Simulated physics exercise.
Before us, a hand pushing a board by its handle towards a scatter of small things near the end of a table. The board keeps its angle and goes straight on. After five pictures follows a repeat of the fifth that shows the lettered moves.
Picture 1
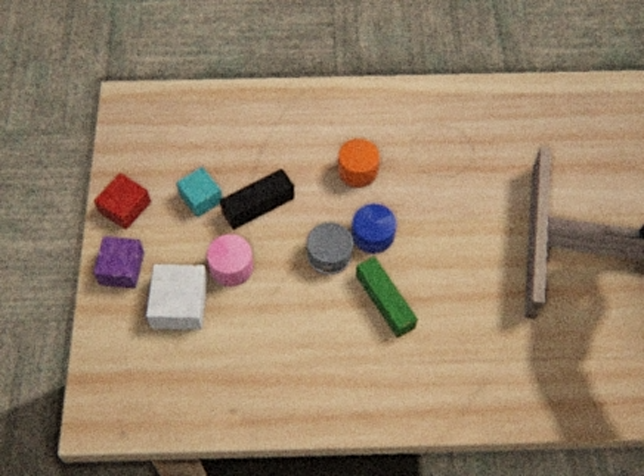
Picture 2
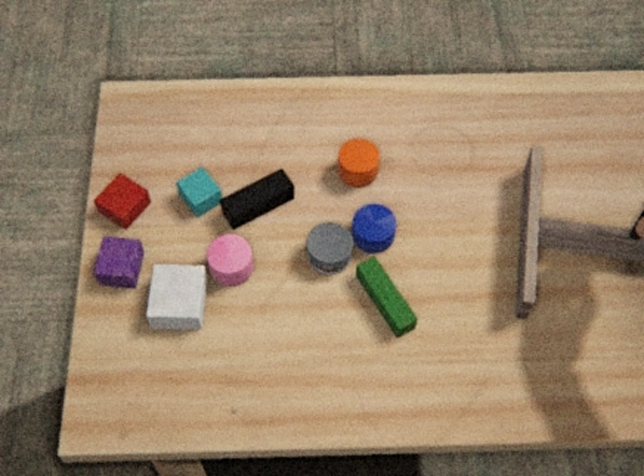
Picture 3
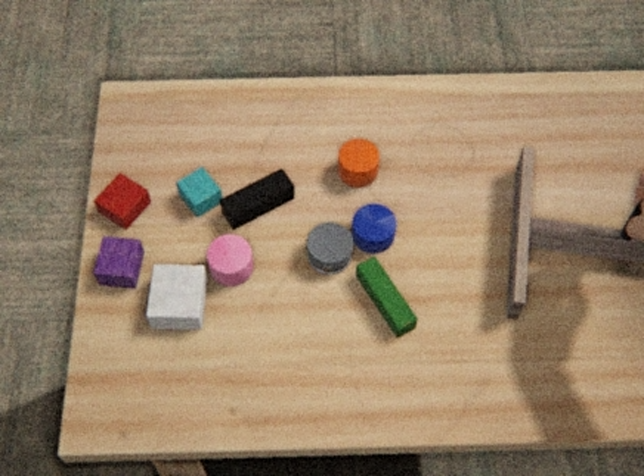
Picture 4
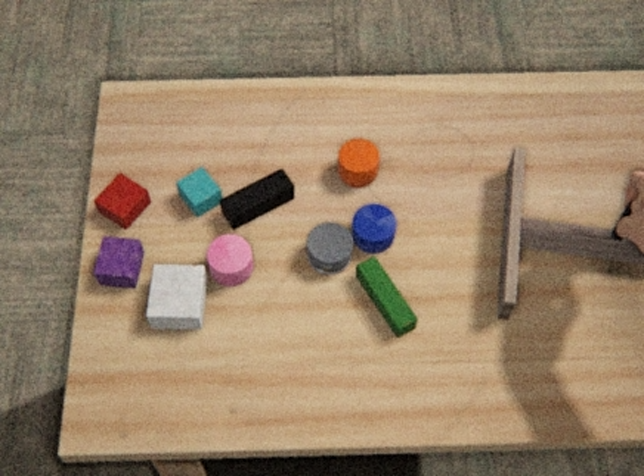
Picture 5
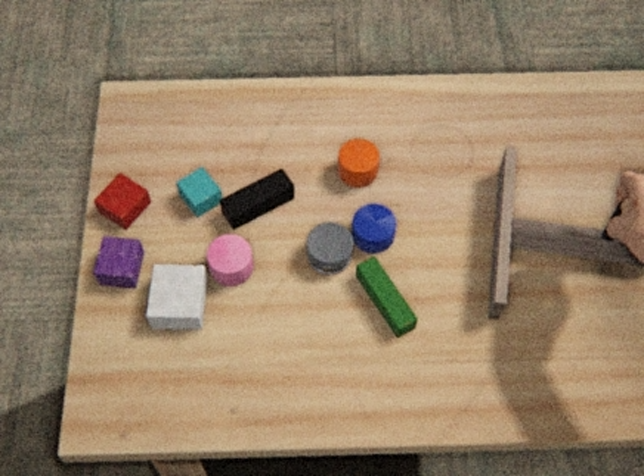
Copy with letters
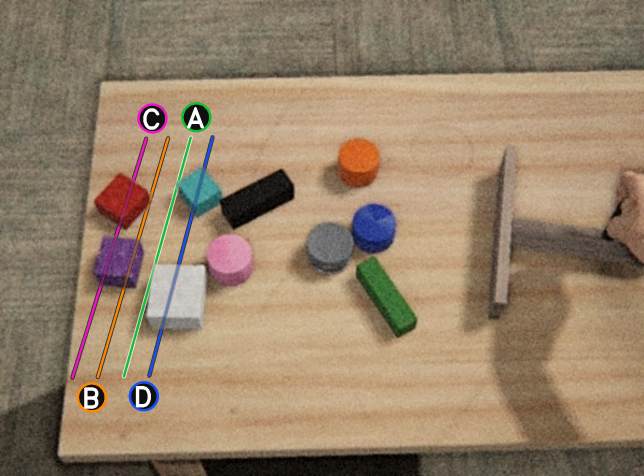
A hand slides an upright board slowly left across a wooden table toward scattered coloured blocks.
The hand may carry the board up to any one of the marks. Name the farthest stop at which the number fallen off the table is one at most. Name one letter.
A is the last line within the limit.
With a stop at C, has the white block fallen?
Yes.
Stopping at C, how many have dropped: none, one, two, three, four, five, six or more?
In all, four.
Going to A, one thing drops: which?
The purple block.
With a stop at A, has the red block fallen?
By then, no.
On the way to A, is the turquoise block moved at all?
By then, yes.
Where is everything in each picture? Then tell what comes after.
Board (542, 221); red block (123, 202); blue tin (374, 229), in the first frame.
Board (534, 221); black stick (258, 199), in the second frame.
Board (525, 221); turquoise block (200, 192), in the third frame.
Board (515, 221); purple block (119, 262), in the fourth frame.
Board (506, 222); orange tin (358, 163); white block (178, 297); red block (123, 202), in the fifth frame.
On the marked copy, A at (160, 249); B at (135, 249); C at (112, 250); D at (183, 248).
Following A. Soon after the start, board (382, 224); green bar (355, 297); grey tin (320, 251).
Later, board (256, 227); white block (162, 305); turquoise block (176, 183).
In the end, board (159, 230); purple block over the edge; white block (81, 322); one fallen.
As for the rest, B drops two; C drops four; D is within the limit but short.
